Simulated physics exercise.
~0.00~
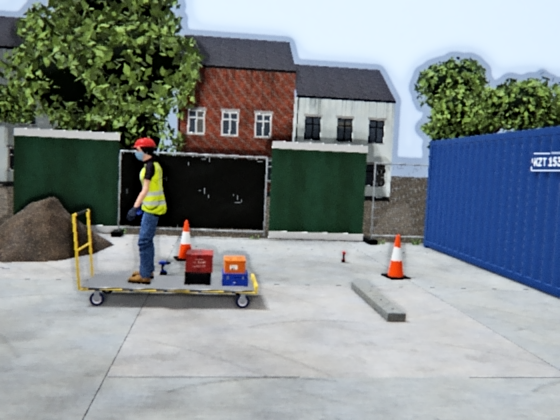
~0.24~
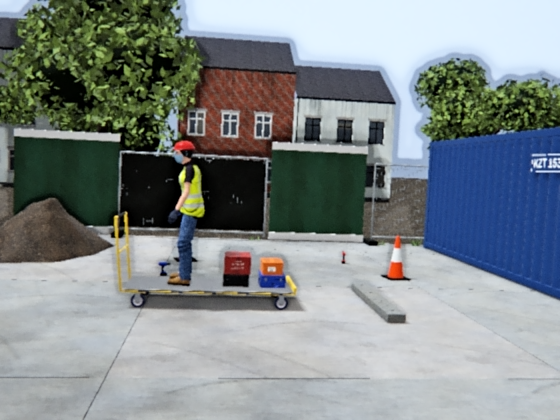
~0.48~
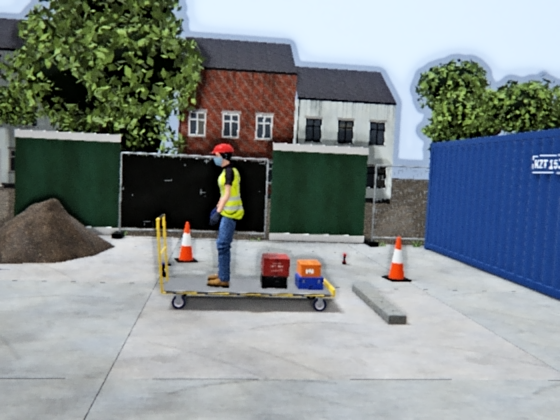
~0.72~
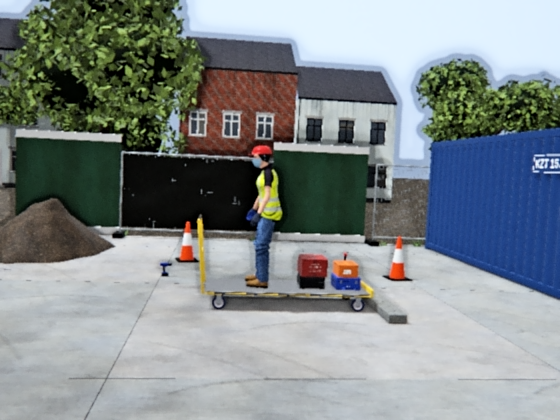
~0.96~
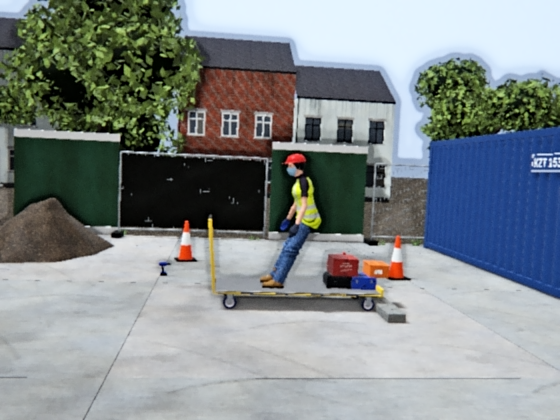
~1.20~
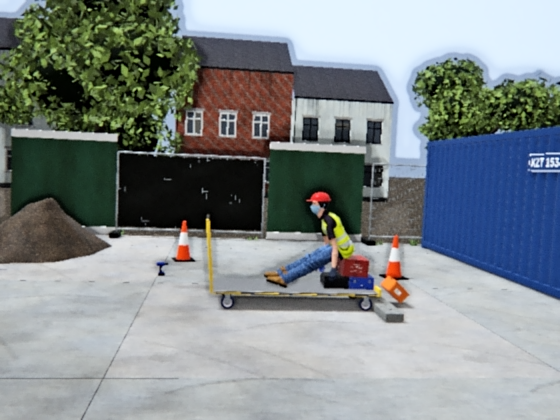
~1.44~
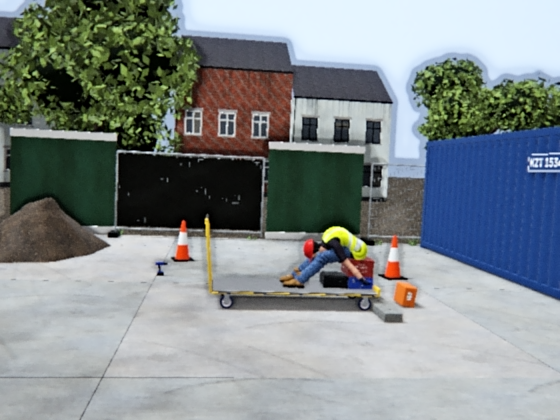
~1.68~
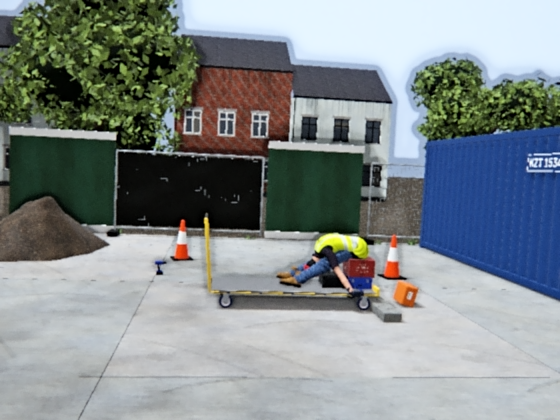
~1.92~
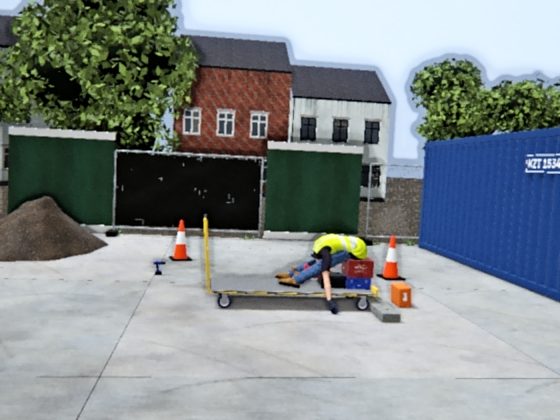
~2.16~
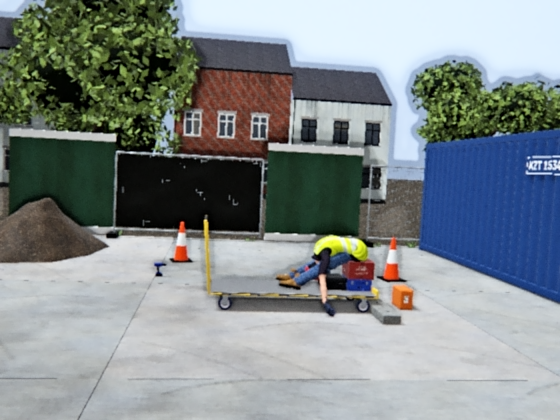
Trolley carrying a standing worker rolls right and stops at a kerb, throwing an orange box off and leaving the worker slumped.
